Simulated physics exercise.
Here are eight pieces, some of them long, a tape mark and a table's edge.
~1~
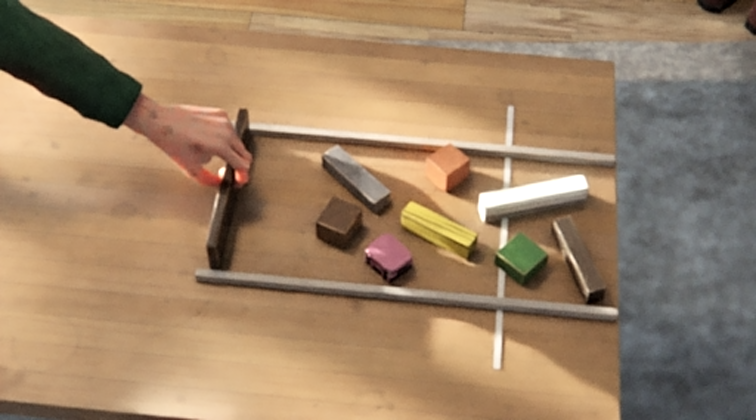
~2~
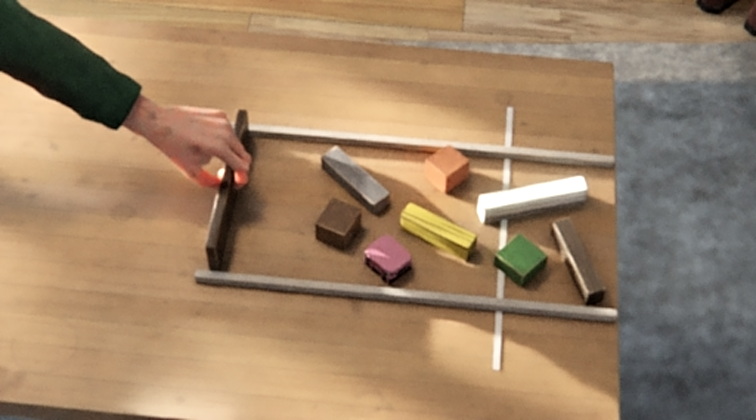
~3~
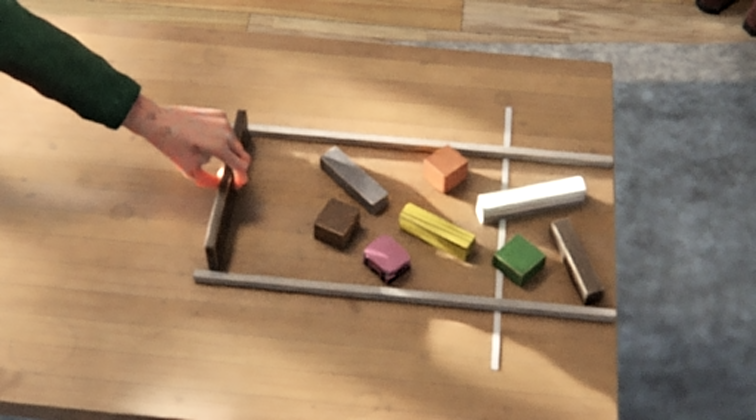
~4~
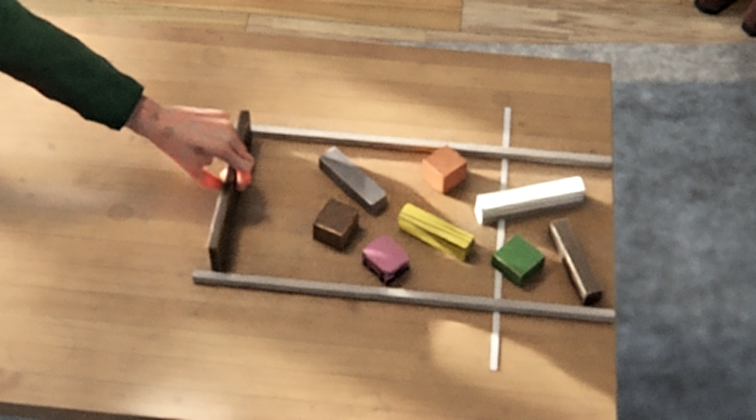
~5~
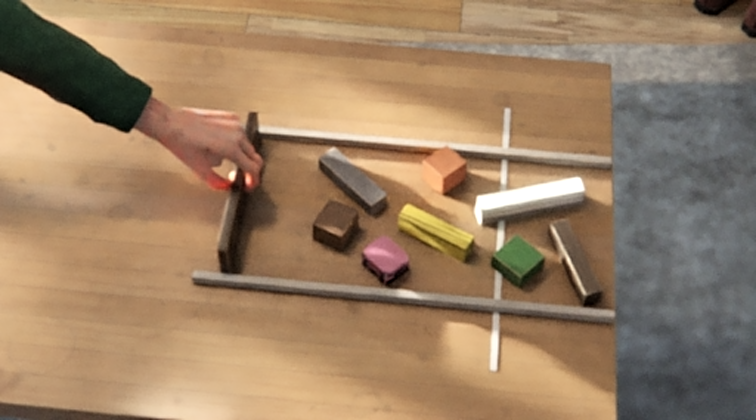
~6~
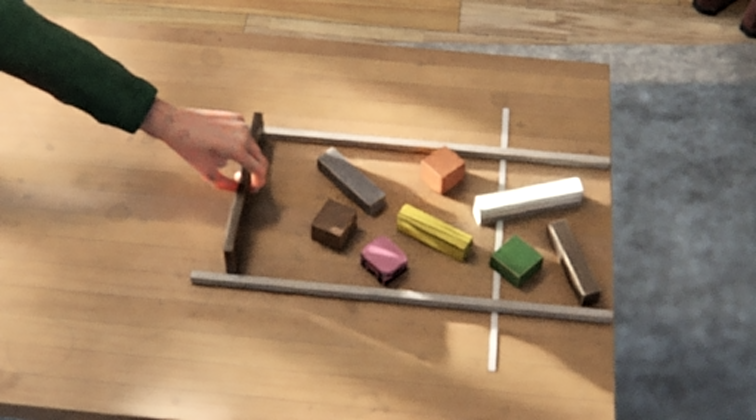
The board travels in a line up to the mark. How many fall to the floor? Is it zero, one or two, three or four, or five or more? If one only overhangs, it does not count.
I would say zero end up on the floor.
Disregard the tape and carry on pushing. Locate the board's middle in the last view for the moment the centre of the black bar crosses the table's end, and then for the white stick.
I'd say about (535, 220) for the first one and about (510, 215) for the second.
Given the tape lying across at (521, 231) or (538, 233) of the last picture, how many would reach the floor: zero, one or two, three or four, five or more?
1 or 2; one or two.
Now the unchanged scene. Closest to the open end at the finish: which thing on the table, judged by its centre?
Closest at the end: The white stick.
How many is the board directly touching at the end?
Count: 3.
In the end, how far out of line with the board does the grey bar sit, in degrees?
Around 0 degrees.
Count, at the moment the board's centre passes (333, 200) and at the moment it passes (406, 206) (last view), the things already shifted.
In order, the tallies are 2 and 6.
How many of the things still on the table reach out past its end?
That adds up to 2.
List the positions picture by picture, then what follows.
In the first frame, black bar (578, 259); white stick (533, 199); green block (521, 259); board (229, 188); tape (504, 227).
In the second frame, white stick (533, 200); pink case (388, 260).
In the third frame, green block (519, 260); grey bar (354, 180).
In the fourth frame, black bar (575, 261); board (231, 189).
In the fifth frame, white stick (530, 201); yellow stick (436, 233).
In the sixth frame, black bar (573, 262); white stick (529, 201); green block (516, 261); board (245, 192); tape (500, 229).
Early on, none off yet; black bar at rest near (573, 262); white stick at rest near (529, 201); green block at rest near (516, 261).
A while later, none off yet; black bar at rest near (573, 262); white stick at rest near (529, 201); green block at rest near (524, 265).
Finally, the number that fall off is zero.
